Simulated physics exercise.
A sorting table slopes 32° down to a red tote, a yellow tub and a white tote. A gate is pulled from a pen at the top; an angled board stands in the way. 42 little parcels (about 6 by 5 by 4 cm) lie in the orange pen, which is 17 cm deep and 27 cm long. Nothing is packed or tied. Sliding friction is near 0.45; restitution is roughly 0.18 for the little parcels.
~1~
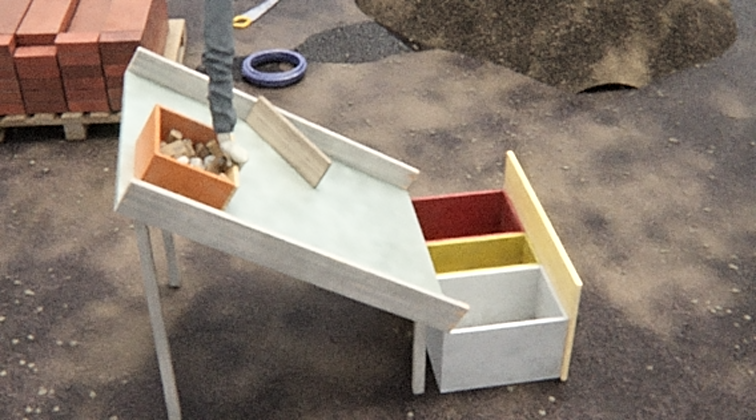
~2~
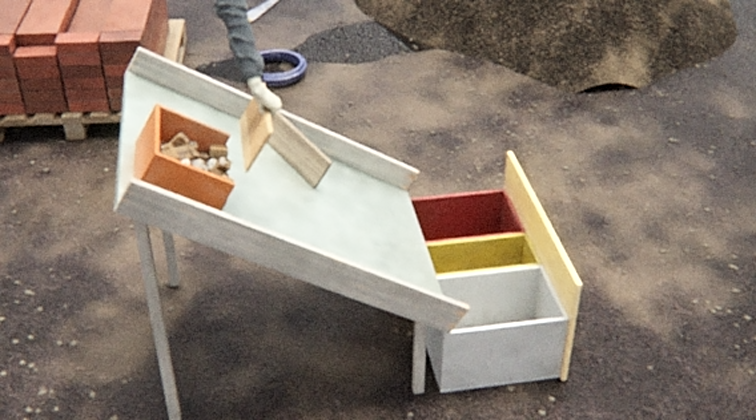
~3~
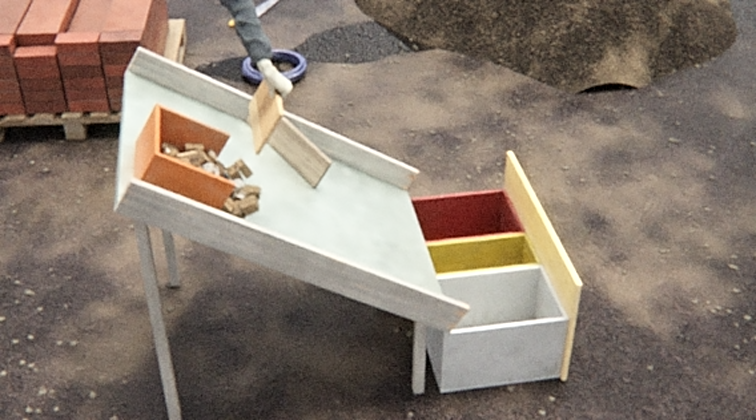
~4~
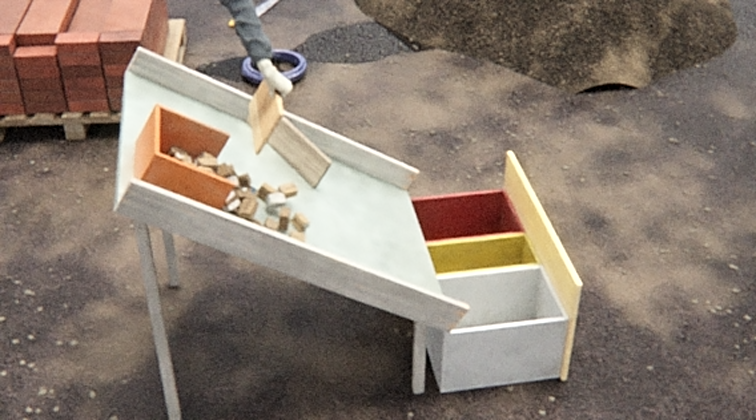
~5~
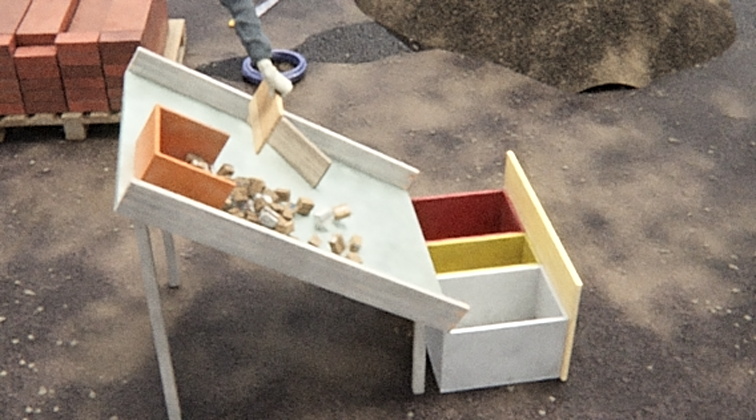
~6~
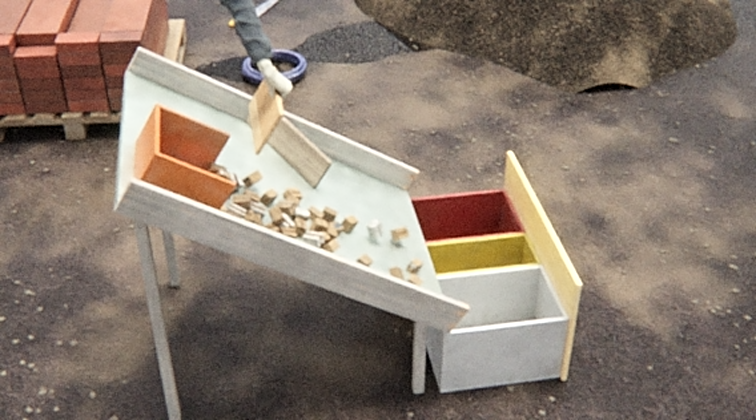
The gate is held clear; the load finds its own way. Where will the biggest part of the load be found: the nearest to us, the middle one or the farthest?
Look in the nearest one, the white tote.
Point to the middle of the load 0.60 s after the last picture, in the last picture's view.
At about (493, 311).
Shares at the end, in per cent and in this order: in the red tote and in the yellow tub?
Roughly 0 and 30 per cent.
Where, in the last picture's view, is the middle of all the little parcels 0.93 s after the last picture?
At about (511, 332).
Then, 0.15 s after the last picture, 1 in the yellow tub, 2 in the white tote, 37 on the slope and 2 in the air.
Then, 0.33 s after the last picture, 3 in the yellow tub, 5 in the white tote, 29 on the slope and 5 in the air.
Then, 0.60 s after the last picture, 9 in the yellow tub, 18 in the white tote, 11 on the slope and 4 in the air.
When it is over (0.93 s after the last picture), 12 in the yellow tub and 30 in the white tote.
